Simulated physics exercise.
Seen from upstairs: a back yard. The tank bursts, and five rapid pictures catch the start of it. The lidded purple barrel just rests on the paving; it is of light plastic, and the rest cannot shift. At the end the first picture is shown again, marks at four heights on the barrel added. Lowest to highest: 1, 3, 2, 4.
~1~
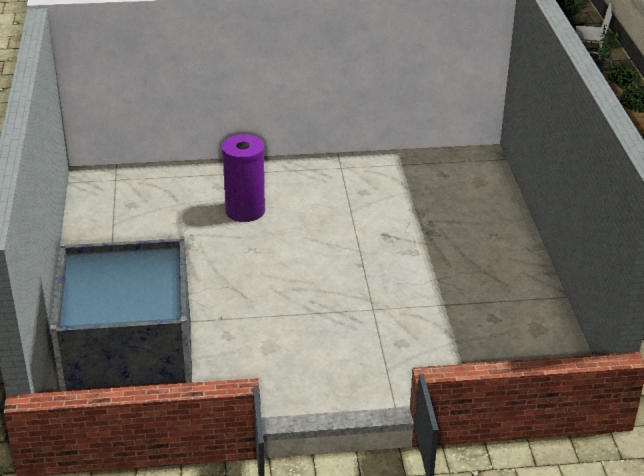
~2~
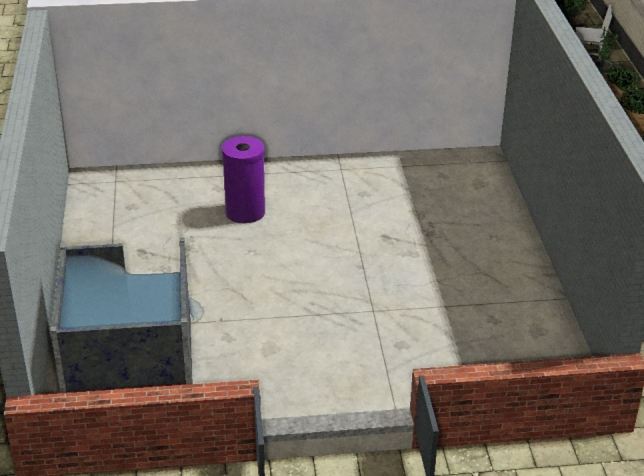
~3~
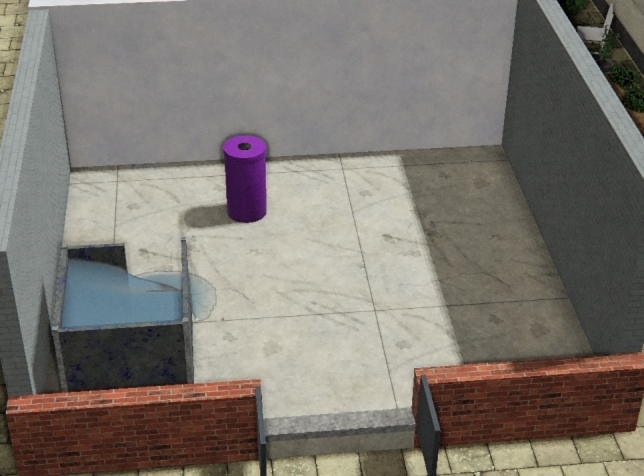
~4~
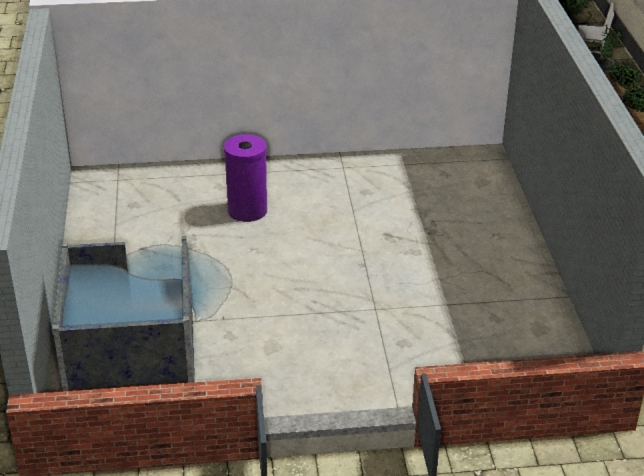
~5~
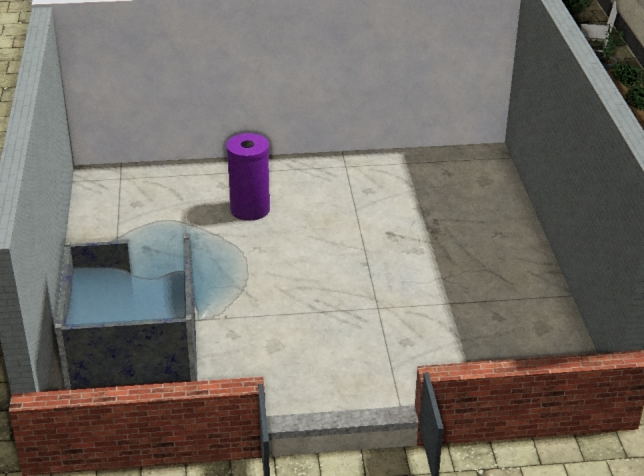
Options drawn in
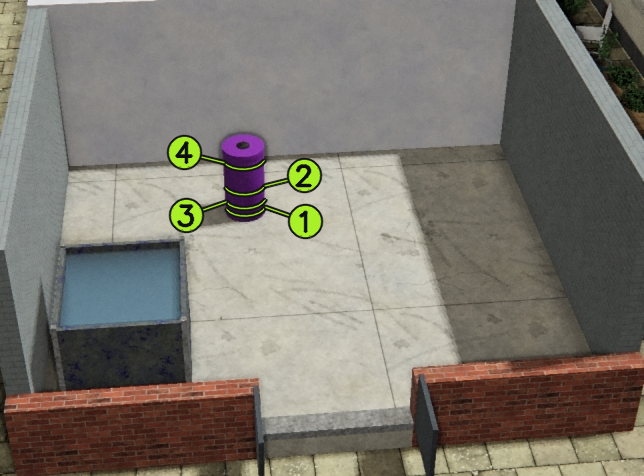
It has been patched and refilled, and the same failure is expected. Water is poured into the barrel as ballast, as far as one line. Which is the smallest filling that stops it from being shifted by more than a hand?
2 is the one.
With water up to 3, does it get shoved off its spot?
Yes, that goes wrong.
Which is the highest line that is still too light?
It is 3.
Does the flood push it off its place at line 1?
Yes.
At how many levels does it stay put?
Two.
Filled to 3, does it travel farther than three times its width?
No, less.
On the marked copy, 1 at (246, 216); 2 at (246, 194); 3 at (246, 208); 4 at (245, 169); from the bottom up 1, 3, 2, 4.
Choosing 1, it is pushed about 7 times its own width away.
Choosing 2, it shifts by a finger or two and stays.
Choosing 3, it is pushed about twice its own width away.
Choosing 4, it does not move.
